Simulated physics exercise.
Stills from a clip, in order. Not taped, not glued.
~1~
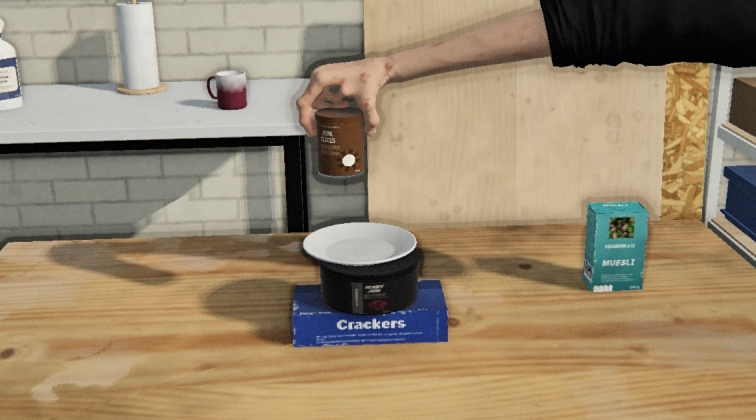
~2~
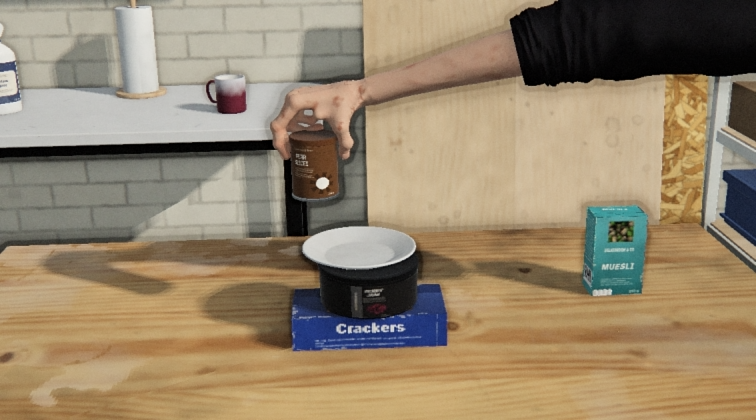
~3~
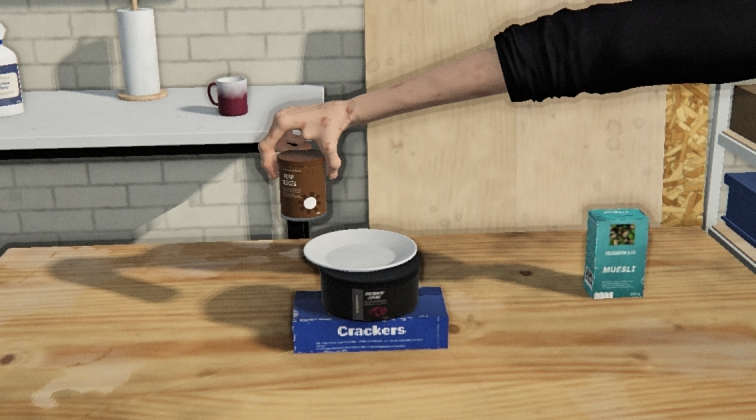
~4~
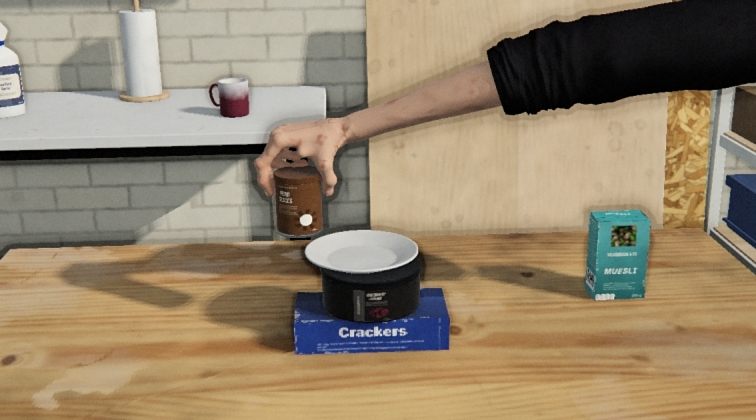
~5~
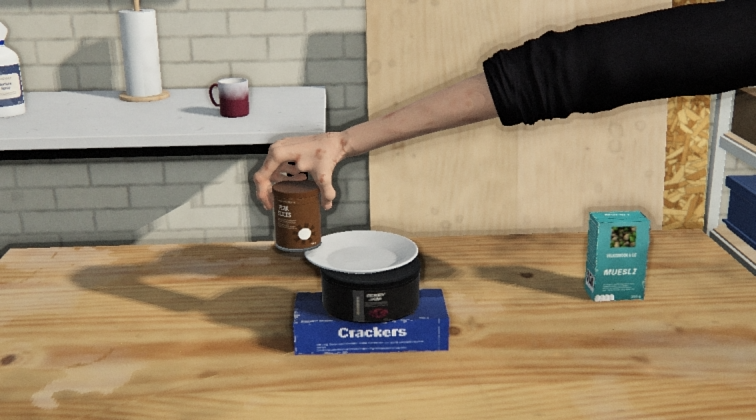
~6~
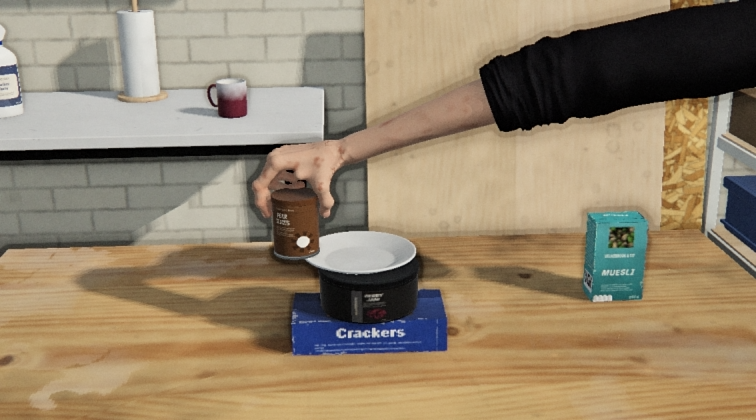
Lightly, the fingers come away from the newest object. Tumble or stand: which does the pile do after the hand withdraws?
It tumbles.
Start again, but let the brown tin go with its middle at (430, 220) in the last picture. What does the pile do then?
Outcome: The pile is knocked down.
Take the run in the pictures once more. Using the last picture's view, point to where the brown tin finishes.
It ends near (257, 311).
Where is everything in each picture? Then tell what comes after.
In the first picture, on its way; brown tin (340, 143); turquoise carton (615, 247).
In the second picture, on its way; brown tin (315, 165); black tub (369, 280).
In the third picture, on its way; brown tin (302, 185); turquoise carton (616, 253).
In the fourth picture, on its way; brown tin (299, 201); black tub (371, 283).
In the fifth picture, on its way; brown tin (297, 215); turquoise carton (617, 256).
In the sixth picture, set down, still held; brown tin (296, 223); black tub (369, 284).
Then, 0.40 s on from there, brown tin now fallen.
Then, 0.60 s on from there, nothing new.
In the end, fallen, brown tin; the other 4 unmoved. At the end, from the last picture's camera, brown tin near (257, 311). The pile gives way.
